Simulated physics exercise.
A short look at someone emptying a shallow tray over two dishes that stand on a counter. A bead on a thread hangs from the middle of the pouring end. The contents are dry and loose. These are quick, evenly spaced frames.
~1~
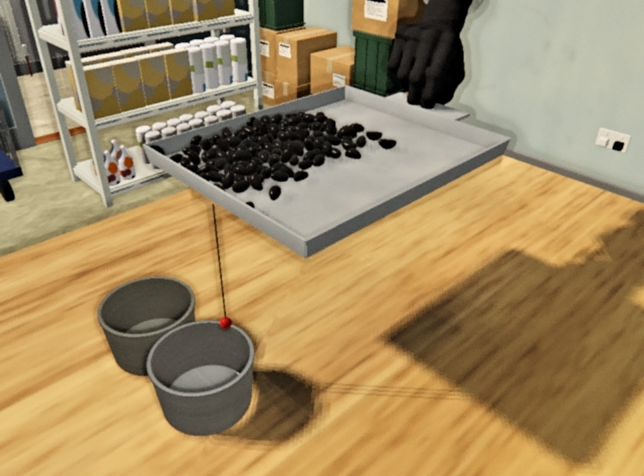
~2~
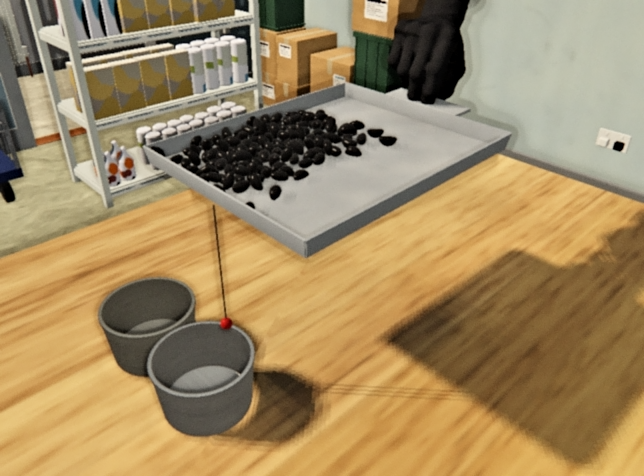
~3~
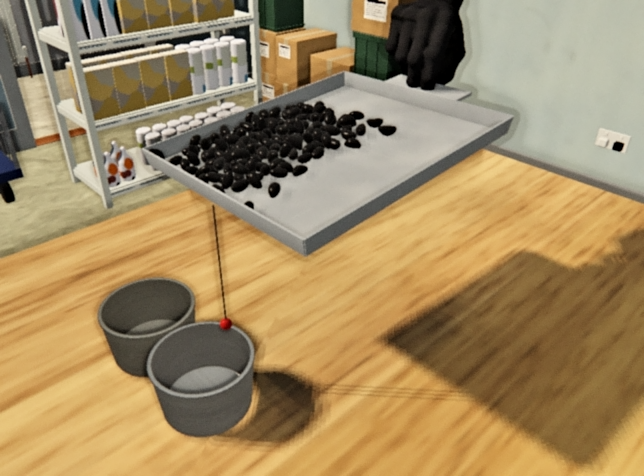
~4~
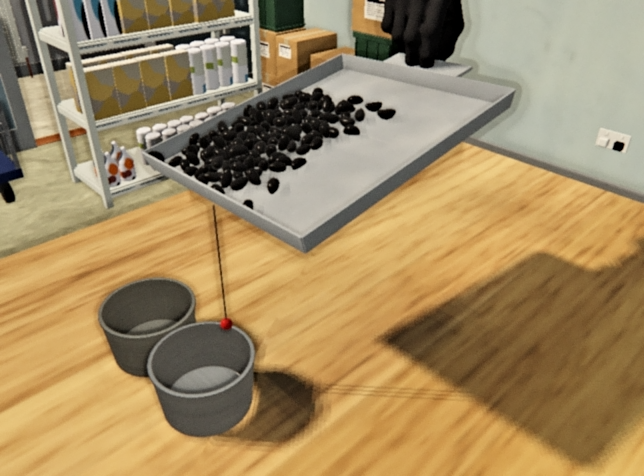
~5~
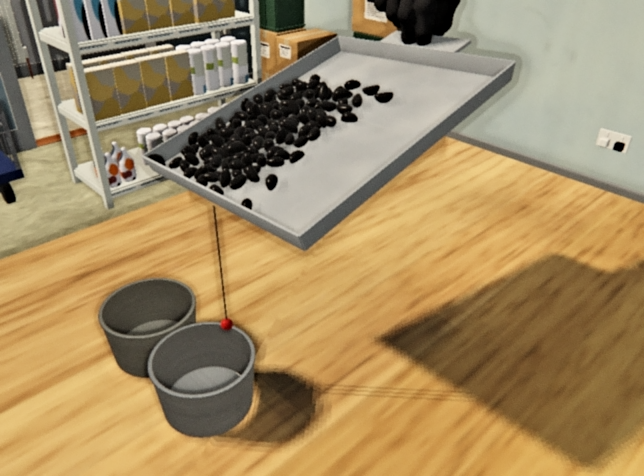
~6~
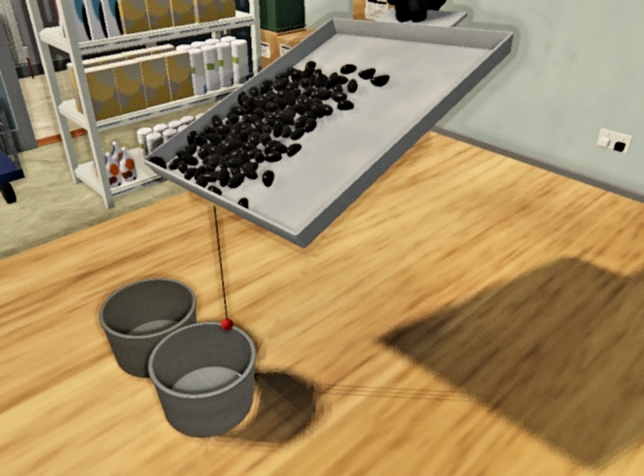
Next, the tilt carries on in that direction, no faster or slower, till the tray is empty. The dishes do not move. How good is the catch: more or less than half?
The two hold the larger part of the load.
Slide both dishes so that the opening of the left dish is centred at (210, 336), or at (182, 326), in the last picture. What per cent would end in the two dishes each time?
Near 20 % and 50 %.
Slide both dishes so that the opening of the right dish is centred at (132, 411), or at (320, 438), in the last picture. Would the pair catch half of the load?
In turn: Less than half; below a half.
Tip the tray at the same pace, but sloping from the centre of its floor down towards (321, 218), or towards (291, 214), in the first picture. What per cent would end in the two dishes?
Roughly 10 per cent, and 20 per cent.
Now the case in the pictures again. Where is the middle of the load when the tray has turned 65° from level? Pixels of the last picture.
At about (194, 134).
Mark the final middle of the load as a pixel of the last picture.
Around (157, 350).
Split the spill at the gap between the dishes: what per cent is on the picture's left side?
Close to 90 per cent.
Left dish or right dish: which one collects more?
More ends in left.
Just after the last frame, tray tipped steeply; almost all on the tray; just a few in the air.
A moment on, tray tipped past a quarter turn; roughly two thirds on the tray; just a few in the right dish; about a tenth in the left dish; just a few outside both; roughly a quarter in the air.
Further on, tray tipped past a quarter turn; roughly a quarter in the right dish; roughly half in the left dish; roughly a quarter outside both.
When it is over, tray tipped past a quarter turn; roughly a quarter in the right dish; roughly half in the left dish; roughly a quarter outside both.
